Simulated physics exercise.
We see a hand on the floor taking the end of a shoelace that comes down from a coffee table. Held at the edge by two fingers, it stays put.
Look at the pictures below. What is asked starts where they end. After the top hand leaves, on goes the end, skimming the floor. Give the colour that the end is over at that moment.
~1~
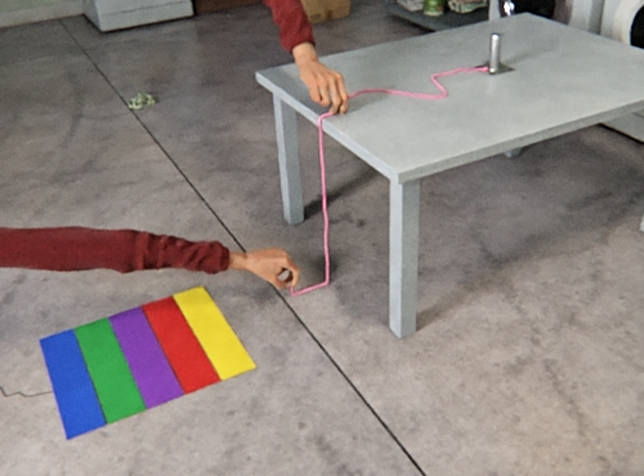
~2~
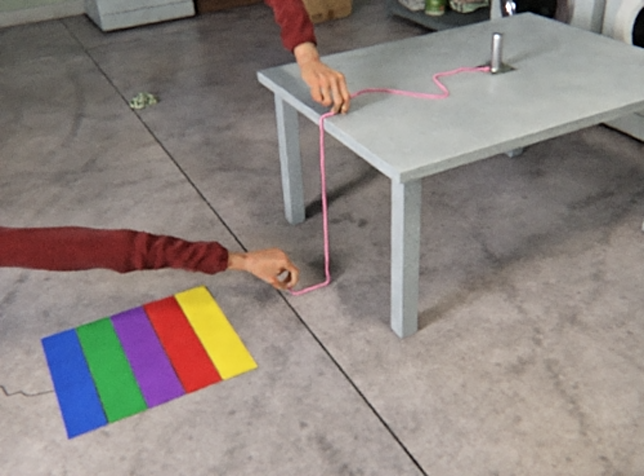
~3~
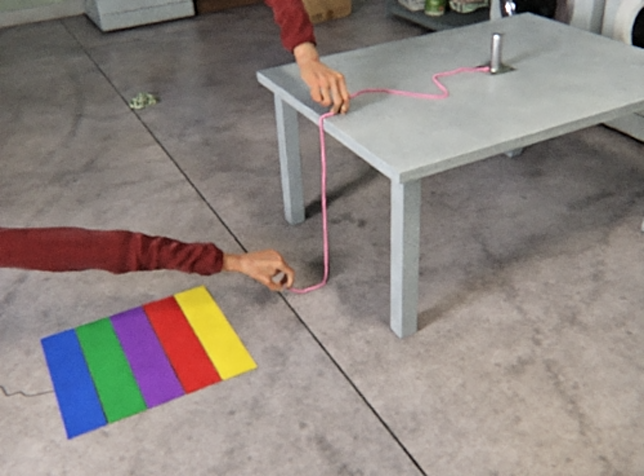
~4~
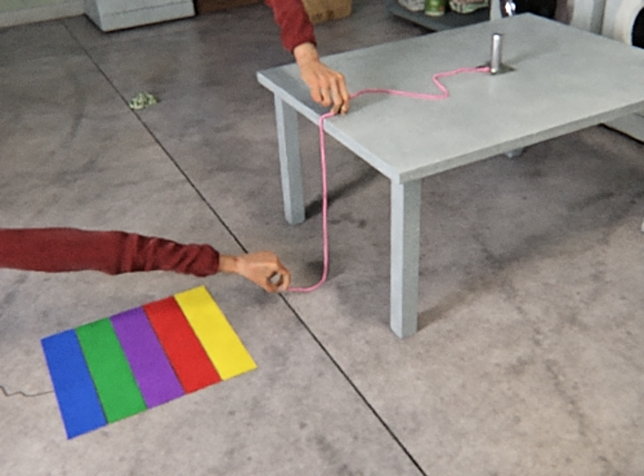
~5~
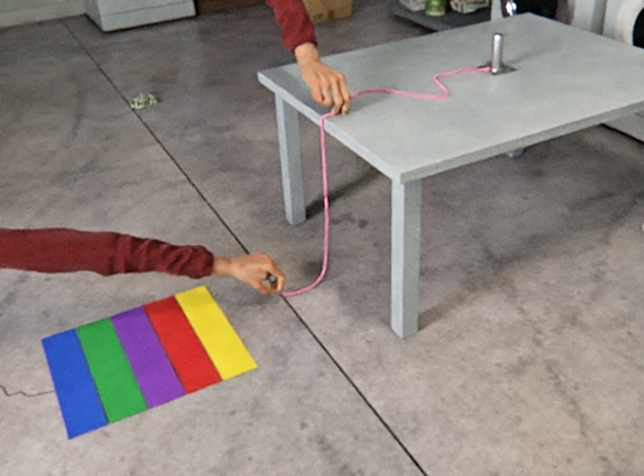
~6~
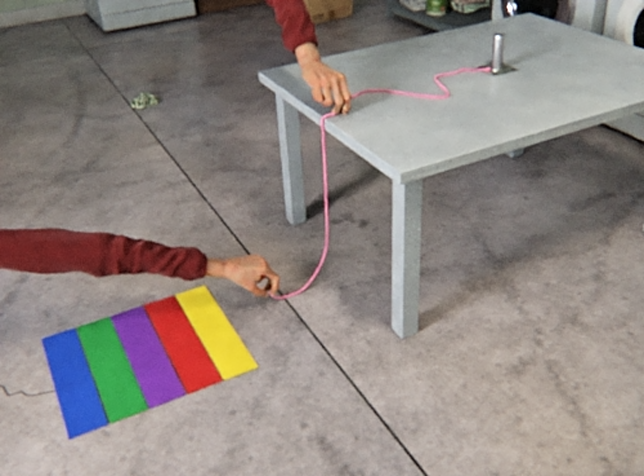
The end is over blue.
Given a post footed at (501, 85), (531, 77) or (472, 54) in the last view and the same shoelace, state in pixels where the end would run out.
Around (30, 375), (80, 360) and (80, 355).
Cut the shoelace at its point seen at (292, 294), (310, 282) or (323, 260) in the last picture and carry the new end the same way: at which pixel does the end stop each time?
Approximate pixels, cut by cut: (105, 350); (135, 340); (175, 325).
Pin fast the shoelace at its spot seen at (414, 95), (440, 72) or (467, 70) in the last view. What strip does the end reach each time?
First try purple, second blue, third blue.
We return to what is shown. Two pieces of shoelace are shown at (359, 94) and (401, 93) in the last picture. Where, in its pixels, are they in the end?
The first lands at (310, 131), while the second lands at (349, 109).
A little later, end near (134, 339); over purple.
Next, end near (89, 355); over green.
When it is tight, end near (63, 364); over blue. The blue one.
